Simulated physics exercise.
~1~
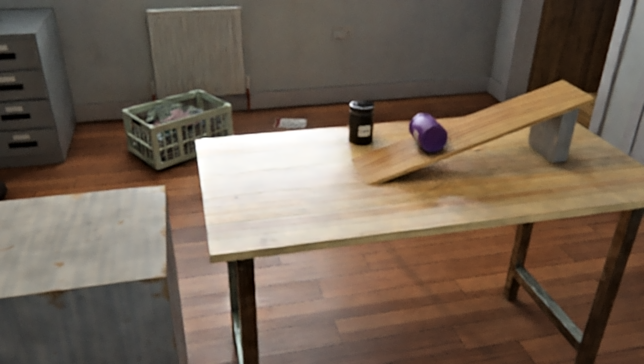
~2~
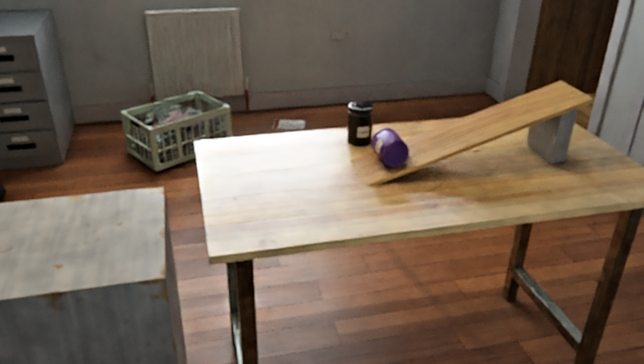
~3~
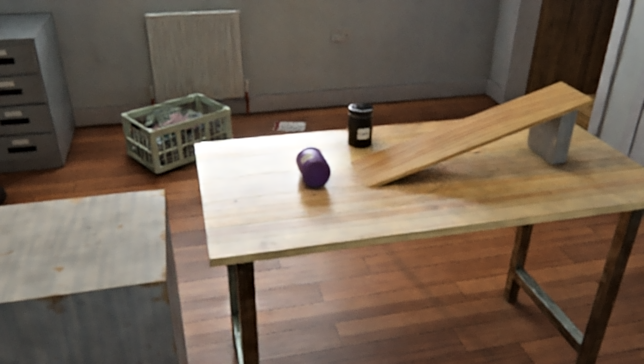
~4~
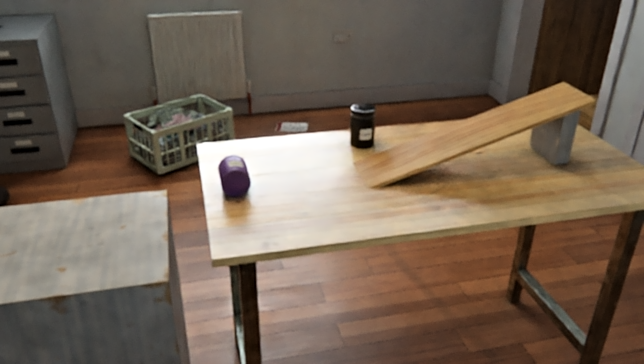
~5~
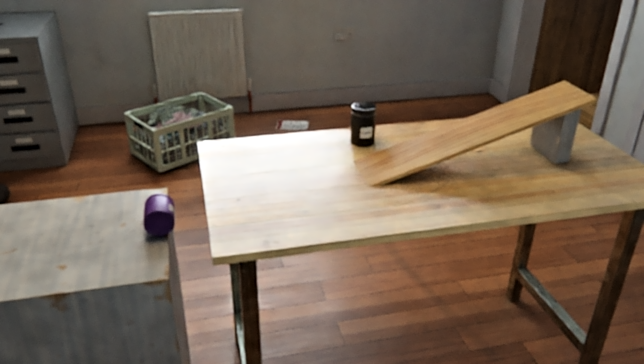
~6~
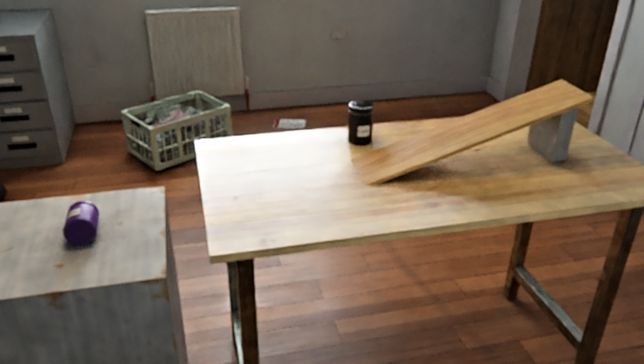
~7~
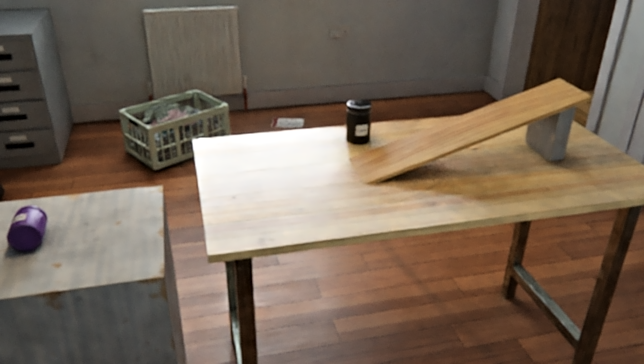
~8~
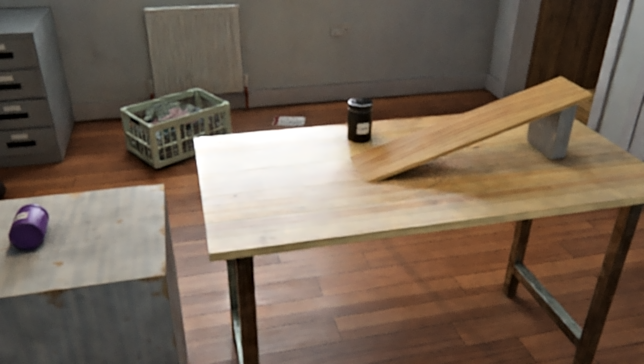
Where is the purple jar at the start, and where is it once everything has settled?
At the start the purple jar is on the ramp on the table. At the end it rests on the lower grey box to the left, across the gap.
A table's purple jar rolls down a ramp, crosses a gap and stops on a box.
